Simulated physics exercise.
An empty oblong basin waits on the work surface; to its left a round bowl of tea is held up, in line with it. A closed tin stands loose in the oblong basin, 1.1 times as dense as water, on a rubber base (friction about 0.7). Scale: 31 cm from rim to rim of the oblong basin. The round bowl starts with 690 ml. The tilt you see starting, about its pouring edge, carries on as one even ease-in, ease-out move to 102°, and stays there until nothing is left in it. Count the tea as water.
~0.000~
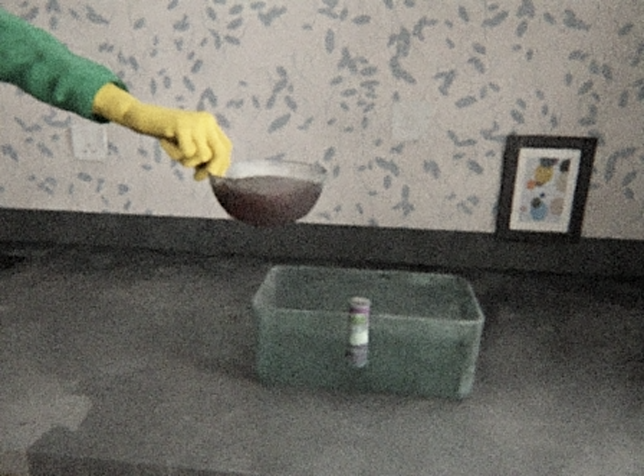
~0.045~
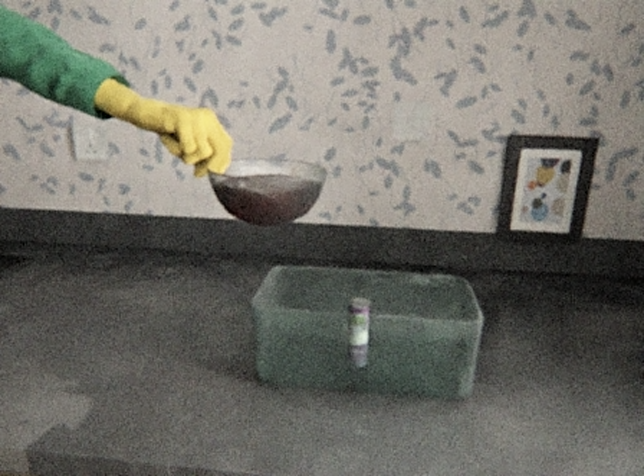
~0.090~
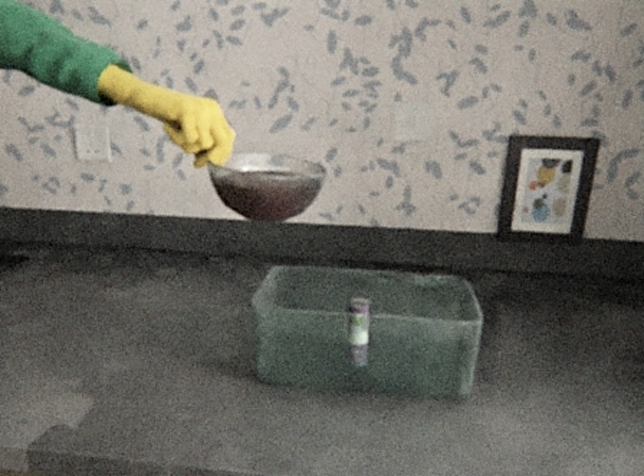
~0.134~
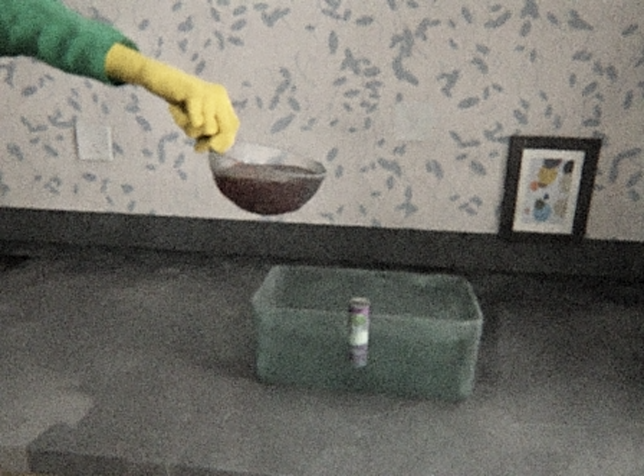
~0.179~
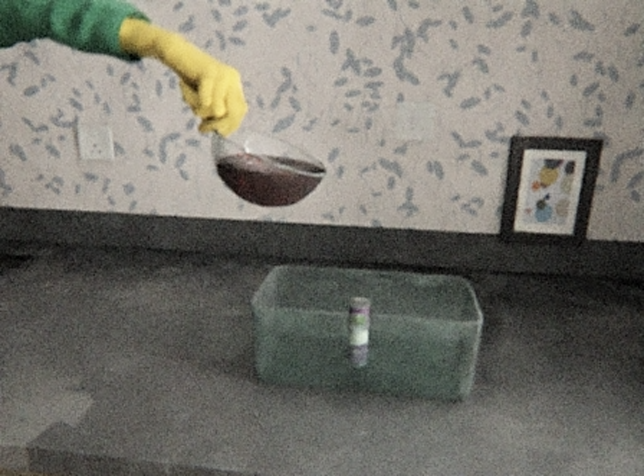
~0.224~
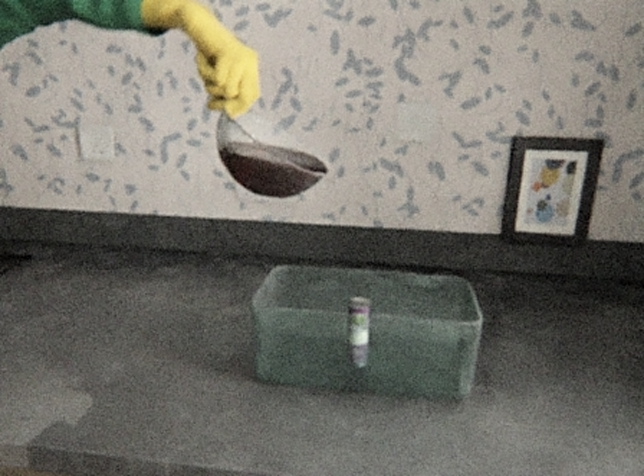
On a dark work surface against a leaf-patterned wall, a yellow-gloved hand held a round bowl of dark liquid above and left of an oblong basin with a small tin inside, then steadily tilted it rightward.
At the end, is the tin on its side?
It topples.
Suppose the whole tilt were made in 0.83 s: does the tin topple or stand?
The tin keeps standing.
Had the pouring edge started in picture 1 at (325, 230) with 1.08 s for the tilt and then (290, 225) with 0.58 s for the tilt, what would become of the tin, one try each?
First it keeps standing; then it remains upright.
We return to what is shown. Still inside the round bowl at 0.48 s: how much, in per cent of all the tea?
Near 26 in a hundred.
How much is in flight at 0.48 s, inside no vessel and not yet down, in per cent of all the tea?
About 68 per cent.
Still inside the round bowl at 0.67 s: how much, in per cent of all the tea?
Some 0 per cent.
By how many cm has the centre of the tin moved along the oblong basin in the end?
About 8.0 cm.
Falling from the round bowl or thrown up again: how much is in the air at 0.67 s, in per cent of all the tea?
Some 18 per cent.
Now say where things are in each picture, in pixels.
The first picture shows tilt 0°; pouring edge (326, 174); surface from (218, 182) to (321, 187); the oblong basin's rim runs from (263, 286) to (474, 299); the tin's top is at (359, 305).
The second picture shows tilt 2°; pouring edge (326, 174); surface from (218, 181) to (321, 186).
The third picture shows tilt 6°; pouring edge (326, 174); surface from (218, 177) to (321, 182).
The fourth picture shows tilt 13°; pouring edge (325, 174); surface from (219, 169) to (323, 177).
The fifth picture shows tilt 22°; pouring edge (325, 174); surface from (220, 158) to (324, 170).
The sixth picture shows tilt 33°; pouring edge (325, 174); surface from (224, 144) to (318, 162); 2 per cent is over the edge.
After 0.48 s the tilt is 95° and 27 per cent is still to pour; the tin stands where it began.
After 0.67 s the tilt is 102° and 0 per cent is still to pour; the tin stands where it began.
After 0.87 s the tilt is 102° and 0 per cent is still to pour; the tin leans 19°.
After 1.08 s the tilt is 102° and 0 per cent is still to pour; the tin lies on its side.
In the end the tin lies on its side.
